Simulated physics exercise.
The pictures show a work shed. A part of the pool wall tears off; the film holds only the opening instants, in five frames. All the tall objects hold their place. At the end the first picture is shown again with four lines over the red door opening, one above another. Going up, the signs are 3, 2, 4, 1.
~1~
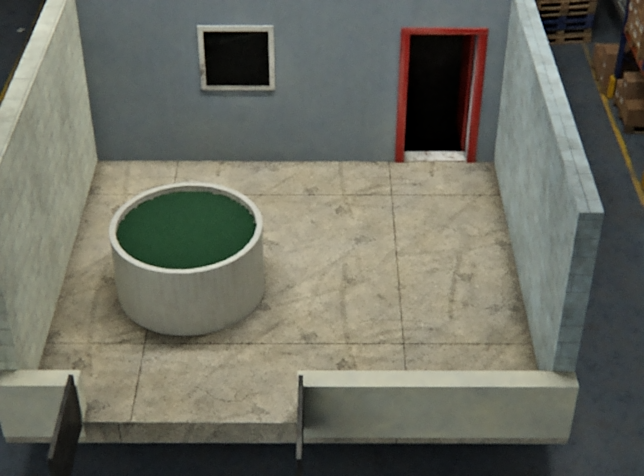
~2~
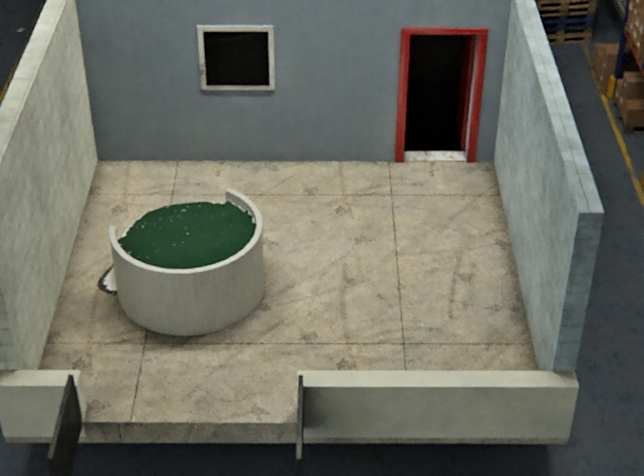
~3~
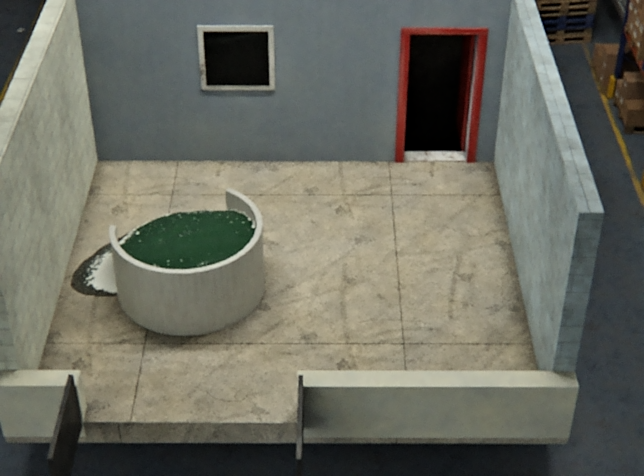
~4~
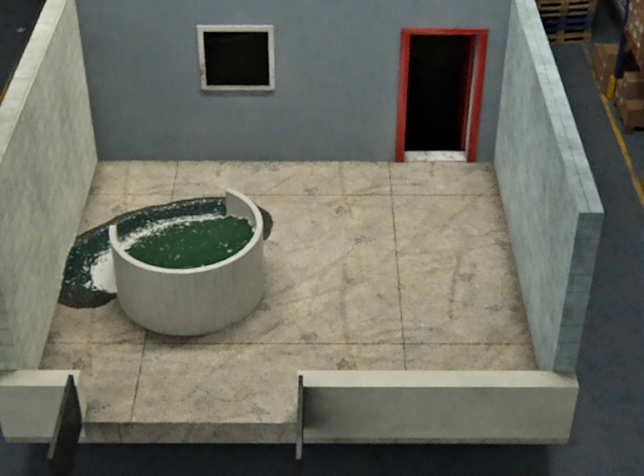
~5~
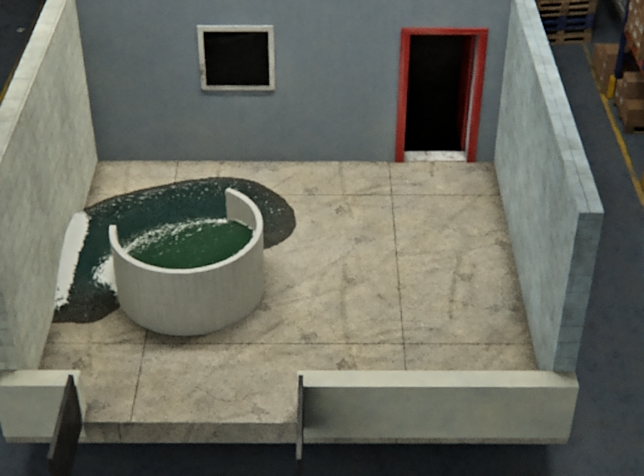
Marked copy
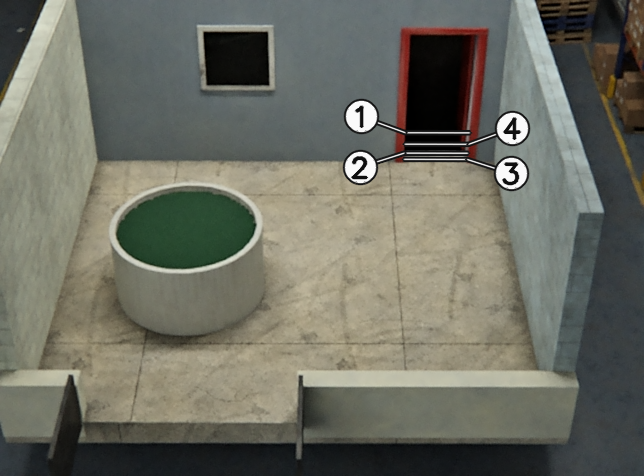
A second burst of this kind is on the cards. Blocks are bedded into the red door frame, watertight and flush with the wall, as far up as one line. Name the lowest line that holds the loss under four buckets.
Use mark 2.
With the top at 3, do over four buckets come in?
Yes, that goes wrong.
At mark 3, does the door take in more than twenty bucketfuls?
No.
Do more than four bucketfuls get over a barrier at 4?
No, not at all.
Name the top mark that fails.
Here it is mark 3.
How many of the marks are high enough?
Three of the four.
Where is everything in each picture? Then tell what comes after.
Water in the pool at rest, its middle at (187, 231); foot of the red doorway at (435, 162); open gate at (189, 367).
Water covers 2 % of the ground and shows as far out as (111, 288).
Water covers 6 % of the ground and shows as far out as (78, 282).
Water covers 11 % of the ground and shows as far out as (60, 294).
Water covers 18 % of the ground and shows as far out as (261, 188).
On the marked copy, 1 at (437, 132); 2 at (436, 153); 3 at (435, 159); 4 at (436, 144); from the bottom up 3, 2, 4, 1.
With 1, nothing gets over.
With 2, a splash gets over, under a bucket.
With 3, about 8 bucketfuls get in.
With 4, nothing gets over.
